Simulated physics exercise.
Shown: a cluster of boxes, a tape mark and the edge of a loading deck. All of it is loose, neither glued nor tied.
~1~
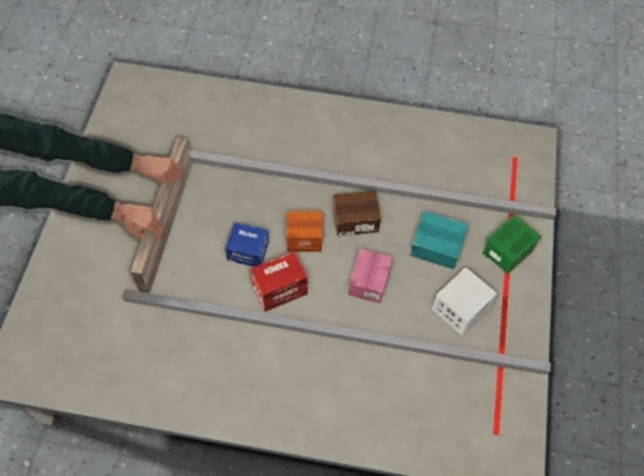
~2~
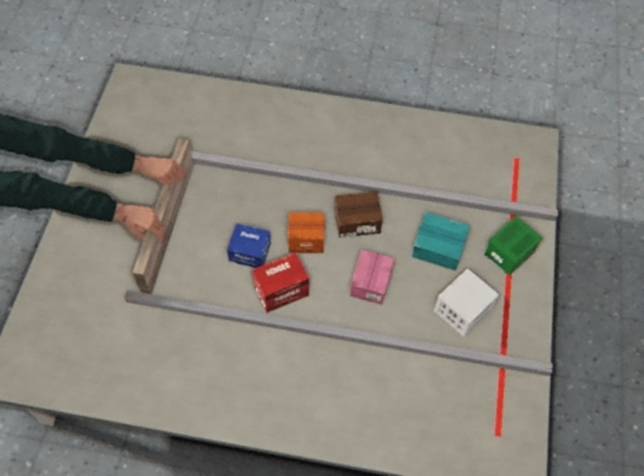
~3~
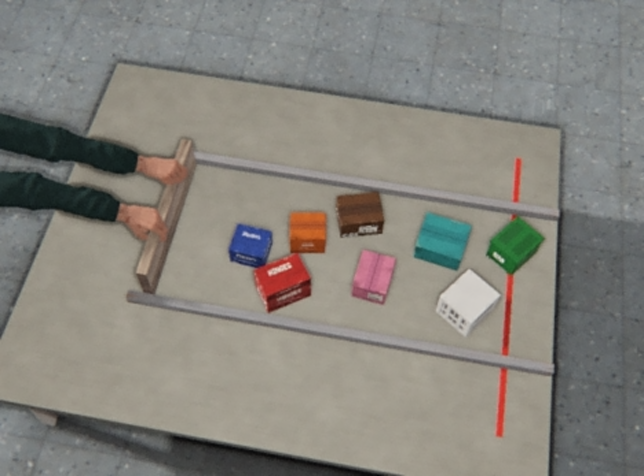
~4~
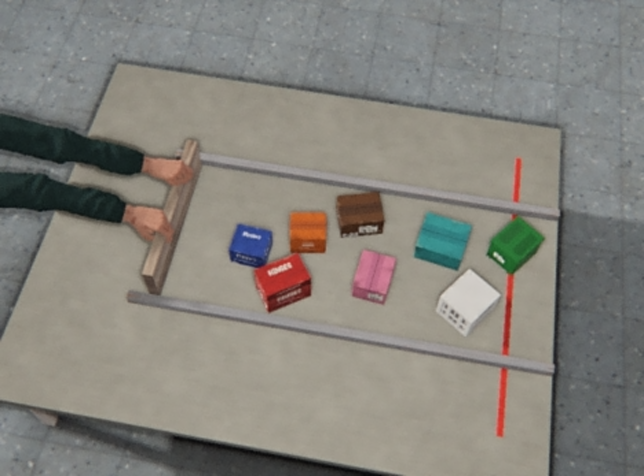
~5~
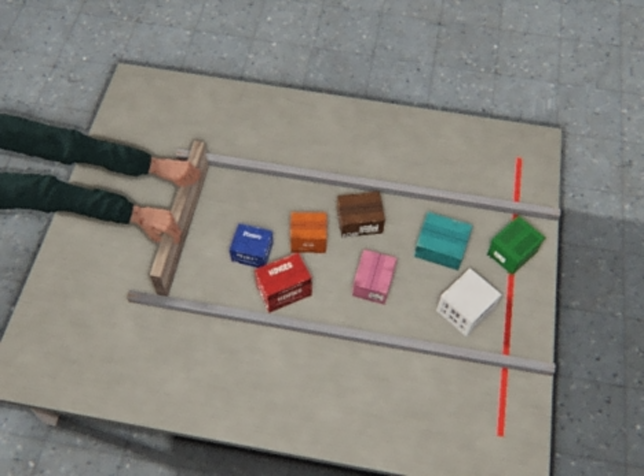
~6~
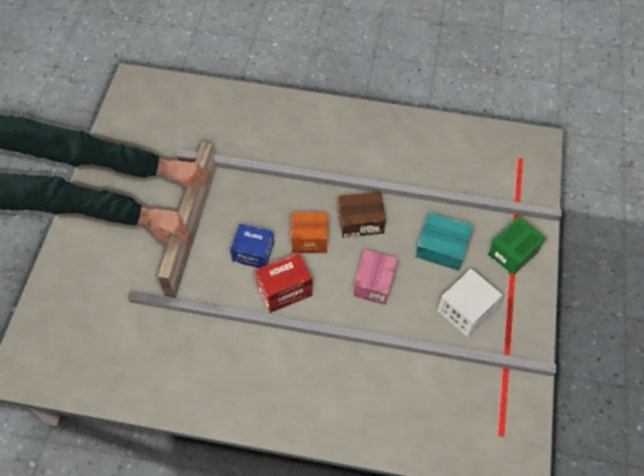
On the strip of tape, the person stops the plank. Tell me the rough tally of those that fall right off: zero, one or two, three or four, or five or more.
So the tally of ones that come down is three, perhaps four, really.
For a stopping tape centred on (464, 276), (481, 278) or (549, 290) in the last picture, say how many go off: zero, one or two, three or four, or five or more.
Result per tape, in order - either one or two / either one or two / 5 or more.
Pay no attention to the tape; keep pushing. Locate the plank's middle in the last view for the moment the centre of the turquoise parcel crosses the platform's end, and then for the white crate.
Its middle is around (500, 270) and around (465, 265).
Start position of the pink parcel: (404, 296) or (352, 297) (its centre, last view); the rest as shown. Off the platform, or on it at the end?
Going in order, the first time it ends up below and the second time it ends up below.
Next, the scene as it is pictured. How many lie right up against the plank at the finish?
Number in contact with it: 4.
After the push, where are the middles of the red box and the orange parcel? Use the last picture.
You'll see the red box at (537, 341), with the orange parcel at (532, 264).
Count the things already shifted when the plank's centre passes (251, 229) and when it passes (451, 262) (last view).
Respectively 1 and 8.
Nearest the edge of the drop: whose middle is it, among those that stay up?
The red box ends up foremost.
Soon after, none off yet; green tote at rest near (516, 246); white crate at rest near (469, 303); turquoise parcel at rest near (444, 241).
After that, none off yet; green tote at rest near (516, 246); white crate displaced a little near (490, 310); turquoise parcel displaced a little near (462, 245).
In the end, the number that fall off is three or four; gone, pink parcel, turquoise parcel, white crate and green tote.
